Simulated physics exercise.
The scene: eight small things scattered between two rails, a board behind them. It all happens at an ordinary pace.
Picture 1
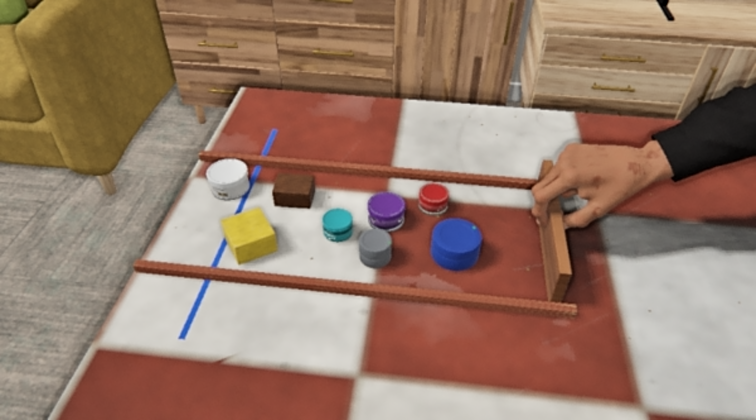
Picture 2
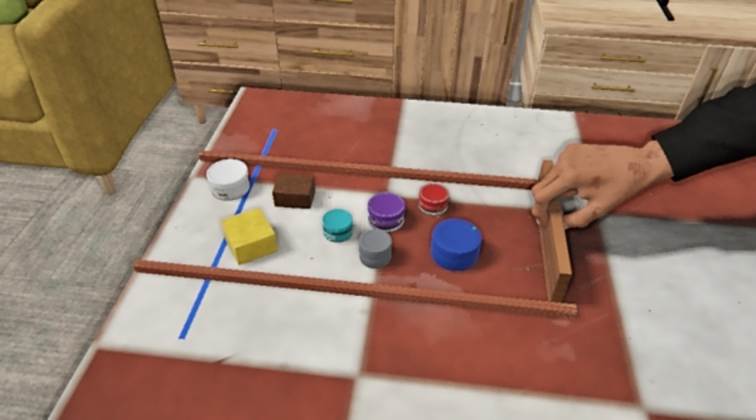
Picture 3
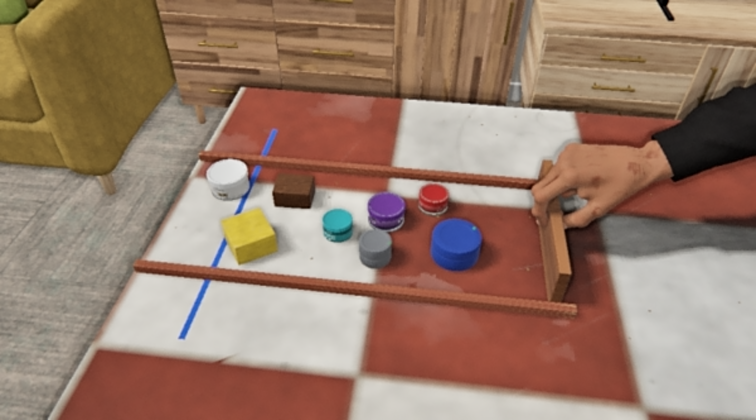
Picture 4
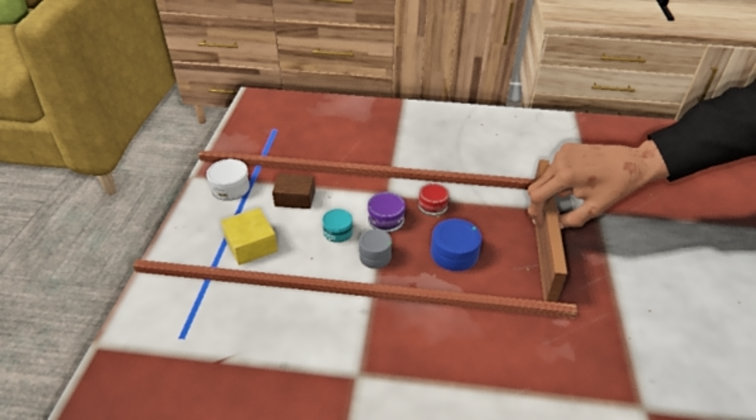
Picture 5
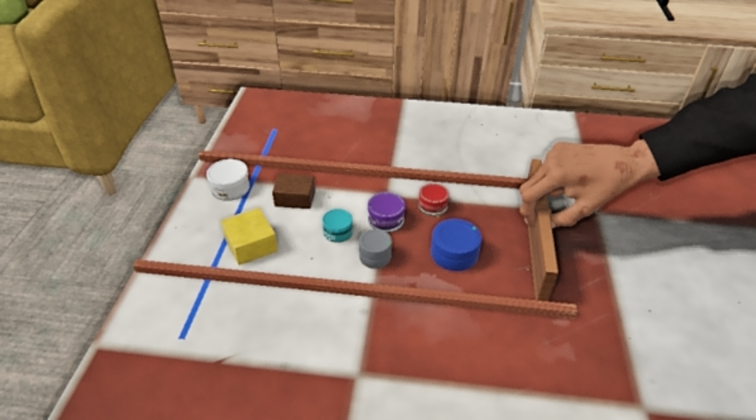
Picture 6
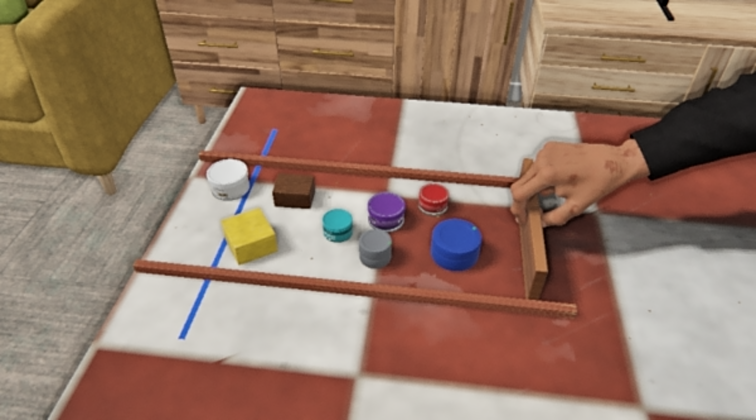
Hand sliding a wooden board slightly left between two rails on a checkered surface, the scattered small tubs and blocks staying still.
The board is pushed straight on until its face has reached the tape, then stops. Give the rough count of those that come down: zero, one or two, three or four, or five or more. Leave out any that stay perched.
In the end the number that fall off is one or two.
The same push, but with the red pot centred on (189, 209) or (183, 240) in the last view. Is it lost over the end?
The red pot comes down; tumbles off.
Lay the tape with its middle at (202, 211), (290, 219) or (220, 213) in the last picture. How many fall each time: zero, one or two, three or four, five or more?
One after another: 3 or 4; none at all; one to two.
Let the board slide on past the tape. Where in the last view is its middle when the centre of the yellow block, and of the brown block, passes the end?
About (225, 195), and (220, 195) for the other.
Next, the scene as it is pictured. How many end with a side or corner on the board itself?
The number is 4.
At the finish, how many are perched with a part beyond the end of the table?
That would be 2.
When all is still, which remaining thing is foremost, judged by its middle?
Foremost is the yellow block.
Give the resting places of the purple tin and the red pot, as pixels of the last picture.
About (224, 195), and the other about (237, 175).
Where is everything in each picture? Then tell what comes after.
The first frame shows white pot (229, 180); yellow block (249, 236); brown block (294, 191); board (551, 227); tape (237, 214).
The second frame shows yellow block (249, 236); turquoise tub (338, 226).
The third frame shows brown block (294, 191); board (551, 227).
The fourth frame shows white pot (229, 180); blue lid (456, 245).
The fifth frame shows yellow block (249, 236); purple tin (386, 212).
The sixth frame shows white pot (229, 180); yellow block (249, 236); brown block (294, 191); board (530, 225); tape (237, 214).
Soon after, none off yet; white pot at rest near (229, 180); yellow block at rest near (249, 236); brown block at rest near (294, 191).
In the end, the number that fall off is one or two; gone, white pot.
